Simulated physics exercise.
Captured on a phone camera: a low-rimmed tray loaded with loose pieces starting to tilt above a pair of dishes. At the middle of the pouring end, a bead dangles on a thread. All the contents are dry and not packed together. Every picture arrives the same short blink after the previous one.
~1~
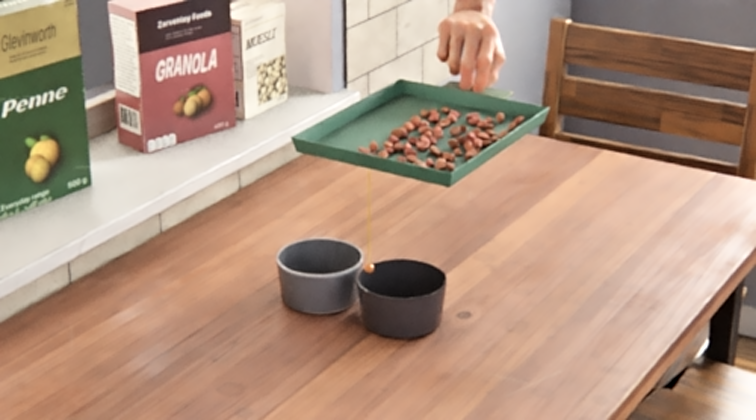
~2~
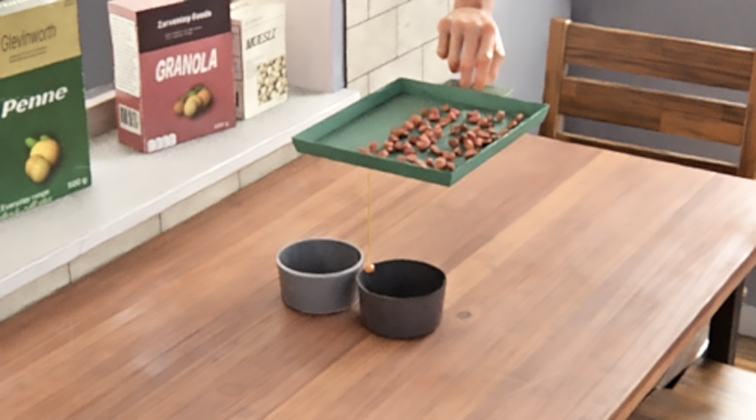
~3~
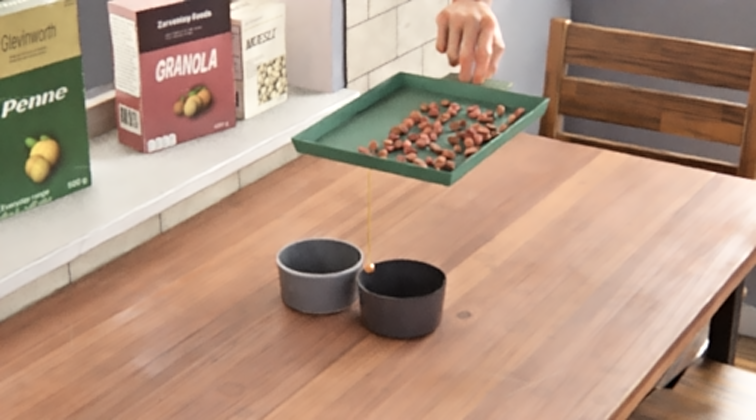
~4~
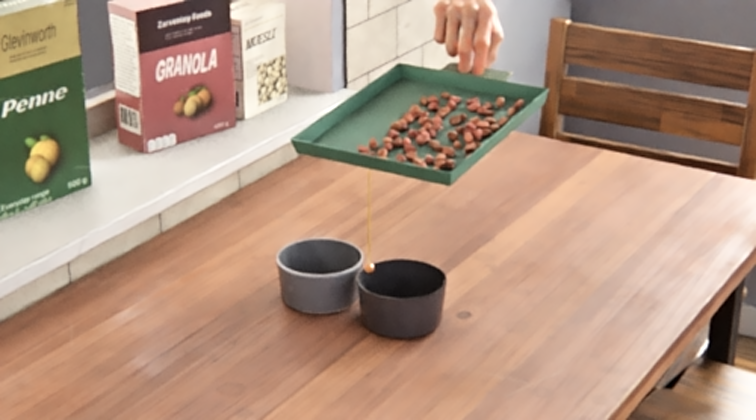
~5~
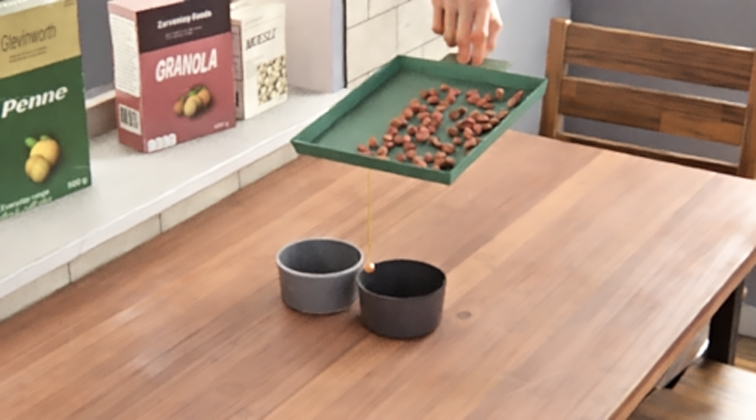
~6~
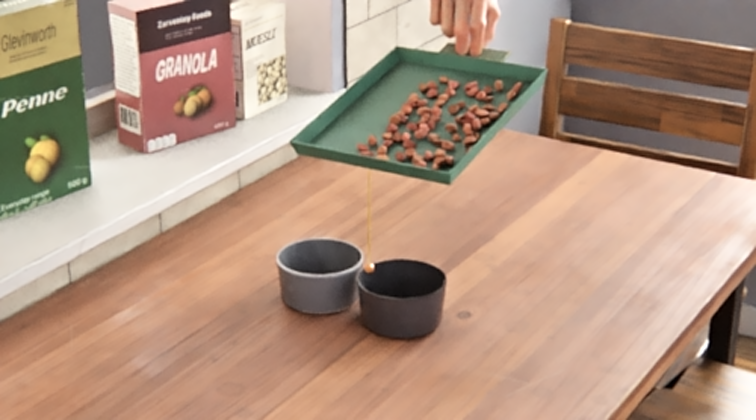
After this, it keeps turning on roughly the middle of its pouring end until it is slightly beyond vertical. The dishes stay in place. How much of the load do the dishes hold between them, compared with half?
Between them the dishes hold less than half of the load.
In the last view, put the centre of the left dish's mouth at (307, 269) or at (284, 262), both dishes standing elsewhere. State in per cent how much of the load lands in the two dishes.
50% for the first placement, 40% for the second.
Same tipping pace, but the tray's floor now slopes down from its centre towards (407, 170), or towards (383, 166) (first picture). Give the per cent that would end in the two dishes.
First case: 0 %; second case: 0 %.
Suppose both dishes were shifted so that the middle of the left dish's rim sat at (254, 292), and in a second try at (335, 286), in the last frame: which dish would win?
So: The one further right first, and the one further left second.
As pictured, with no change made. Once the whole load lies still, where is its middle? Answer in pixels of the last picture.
Resting centre, last picture - approx. (317, 342).
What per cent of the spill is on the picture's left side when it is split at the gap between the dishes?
About 80 per cent.
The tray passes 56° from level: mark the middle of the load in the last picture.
Somewhere around pixel (386, 147) in the last picture.
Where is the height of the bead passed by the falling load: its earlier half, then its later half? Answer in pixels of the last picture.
Near (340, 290) to start, and near (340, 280) afterwards.
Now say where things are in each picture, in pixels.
In the first frame, corners of the pouring end (297, 136) and (450, 171), level; middle of the load (438, 137), bits of crushed brick; left dish (296, 289); right dish (379, 313); bead on its thread (369, 268).
In the second frame, corners of the pouring end (296, 136) and (450, 171), level; middle of the load (438, 136).
In the third frame, corners of the pouring end (296, 137) and (449, 171), tipped barely, lowest at the left corner; middle of the load (438, 133).
In the fourth frame, corners of the pouring end (296, 138) and (449, 171), tipped a little, lowest at the left corner; middle of the load (438, 129).
In the fifth frame, corners of the pouring end (295, 139) and (448, 170), tipped a little, lowest at the left corner; middle of the load (437, 124).
In the sixth frame, corners of the pouring end (295, 140) and (448, 170), tipped a little, lowest at the left corner; middle of the load (437, 120); left dish (296, 289); right dish (379, 313).
Just after the last frame, tray tipped steeply; every one on the tray.
A moment on, tray tipped right over; the larger part on the tray; about a tenth outside both; about a tenth in the air.
Further on, tray tipped past a quarter turn; just a few in the right dish; almost all outside both.
When it is over, tray tipped past a quarter turn; just a few in the right dish; not one in the left dish; almost all outside both.
